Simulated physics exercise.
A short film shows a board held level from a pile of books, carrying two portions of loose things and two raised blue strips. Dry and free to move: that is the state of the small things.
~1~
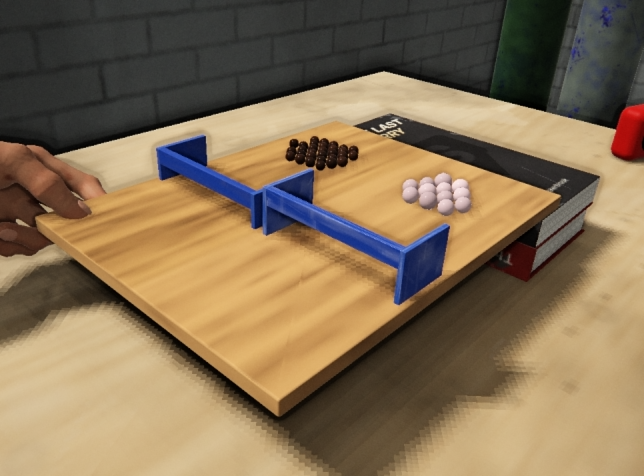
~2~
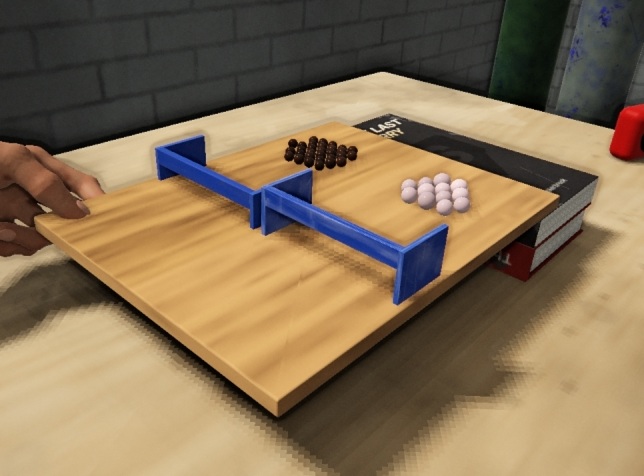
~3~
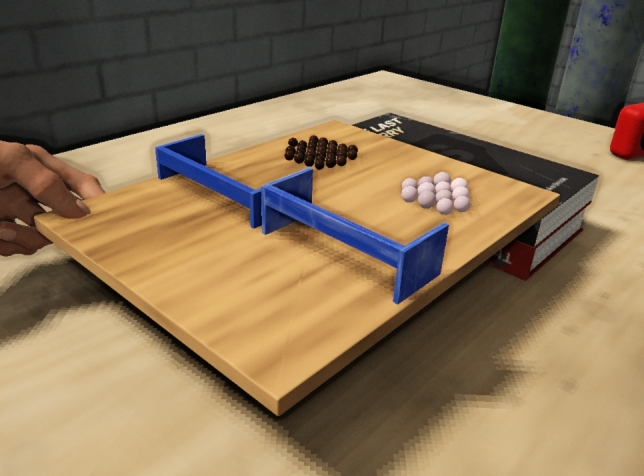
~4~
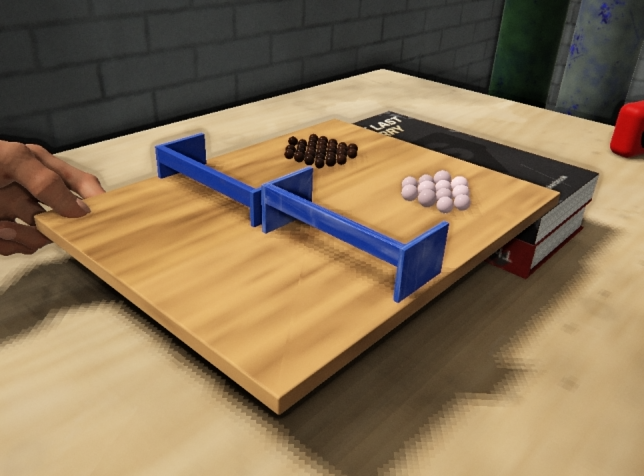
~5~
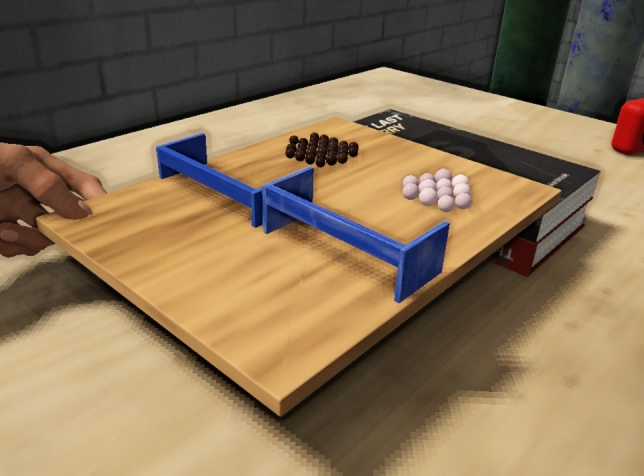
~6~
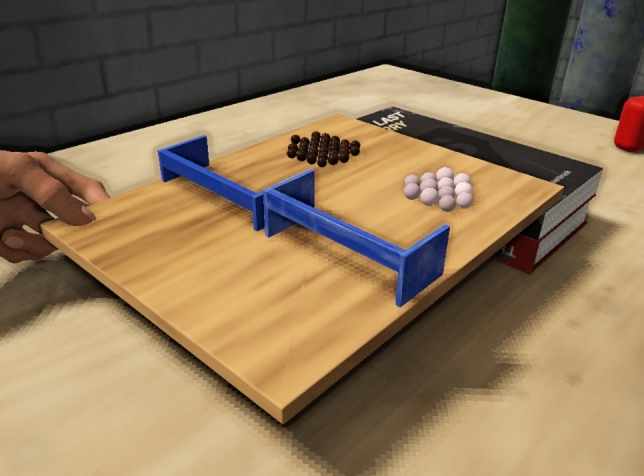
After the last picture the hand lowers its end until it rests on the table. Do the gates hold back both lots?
In short, near handful gets past, far handful gets past.
Then, 0.33 s later than the last frame, board sloping at 7°; near handful on its way down; far handful on its way down.
Then, 0.68 s later than the last frame, board sloping at 12°; near handful roughly a quarter past its gate; far handful roughly a third past its gate.
Then, 1.10 s later than the last frame, board resting at 12°; near handful every one past its gate; far handful every one past its gate.
When it is over, board resting at 12°; near handful every one past its gate; far handful every one past its gate.
